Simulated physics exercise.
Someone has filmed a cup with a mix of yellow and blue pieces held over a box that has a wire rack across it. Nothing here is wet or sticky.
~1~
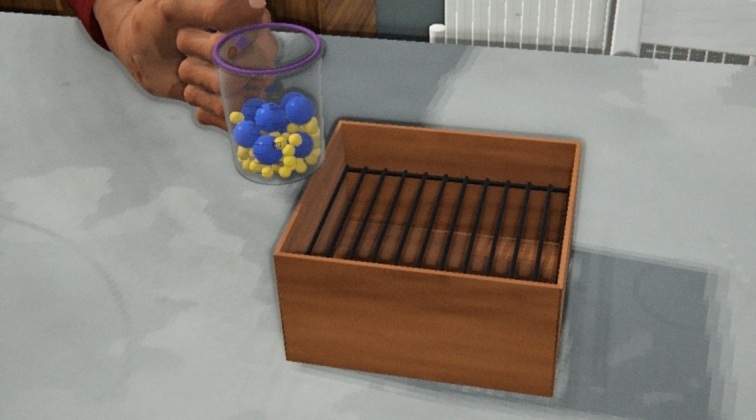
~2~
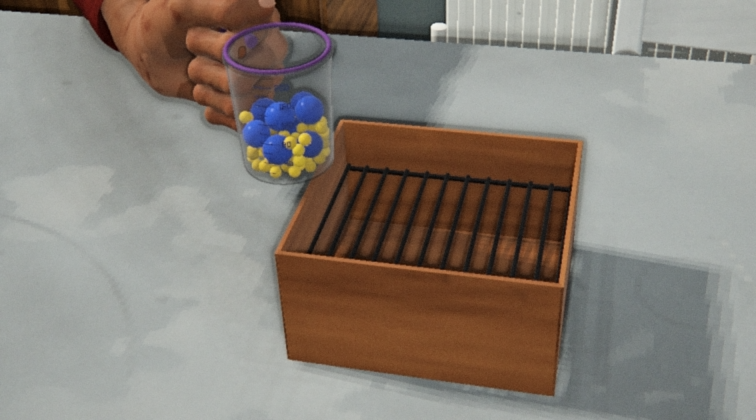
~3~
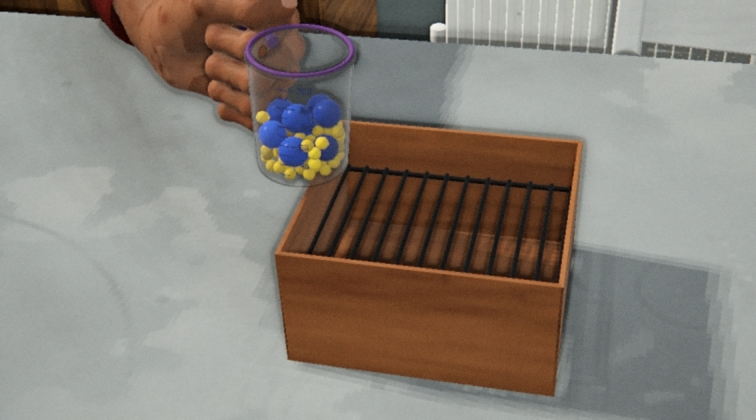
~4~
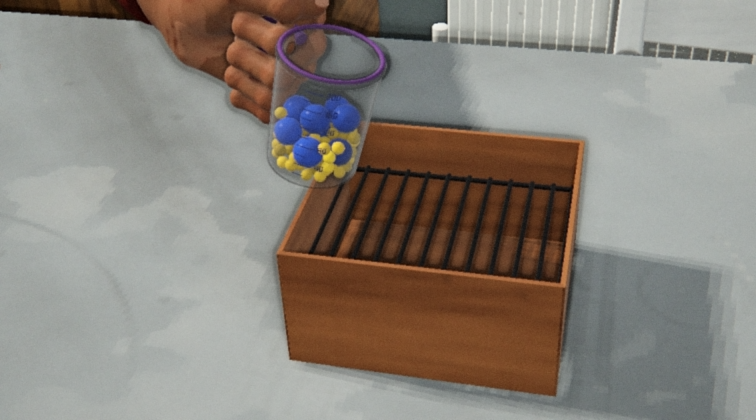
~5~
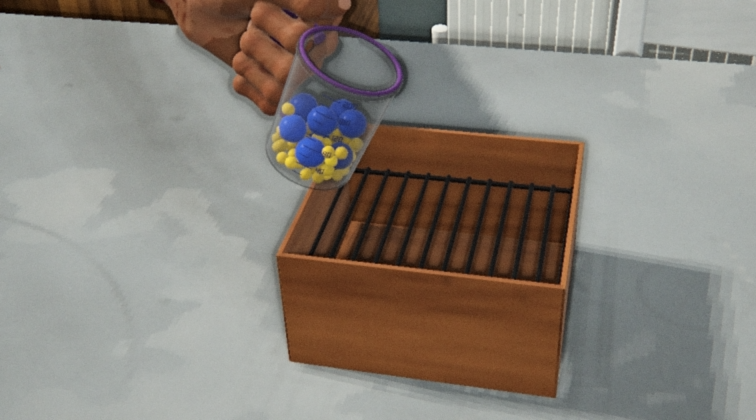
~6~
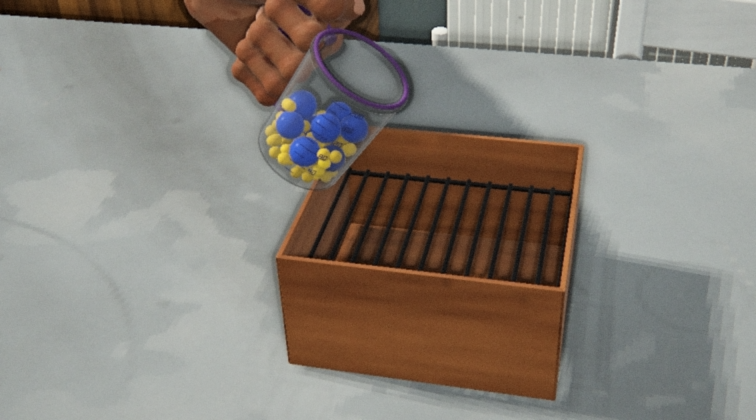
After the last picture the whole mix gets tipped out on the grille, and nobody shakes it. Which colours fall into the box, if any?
Here the yellow bits drop through, and the blue bits stay on top.
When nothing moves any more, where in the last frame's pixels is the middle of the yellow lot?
Close to (415, 296).
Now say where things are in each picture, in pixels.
Cup near (274, 106), upright; rack near (517, 249), 12 wires across; yellow wooden balls near (280, 152), narrower than the gaps; blue sweets near (270, 118), wider than the gaps, in the first frame.
Cup near (283, 105), upright; blue ones near (280, 117), in the second frame.
Cup near (301, 107), tipped 4°; yellow ones near (303, 153), in the third frame.
Cup near (321, 109), tipped 13°; blue ones near (315, 119), in the fourth frame.
Cup near (330, 111), tipped 24°; yellow ones near (314, 148), in the fifth frame.
Cup near (329, 113), tipped 34°; rack near (519, 252); yellow ones near (305, 150); blue ones near (326, 128), in the sixth frame.
Then, 0.27 s on from there, yellow ones, the whole lot in the cup; blue ones, the whole lot in the cup.
Then, 0.62 s on from there, yellow ones, the whole lot in the cup; blue ones, the whole lot in the cup.
Then, 1.00 s on from there, yellow ones, all but a few in the cup, a little on or over the wires; blue ones, near a third in the cup, near two thirds on or over the wires.
In the end, yellow ones, the whole lot under the rack; blue ones, the whole lot on the wires, none at all under the rack.
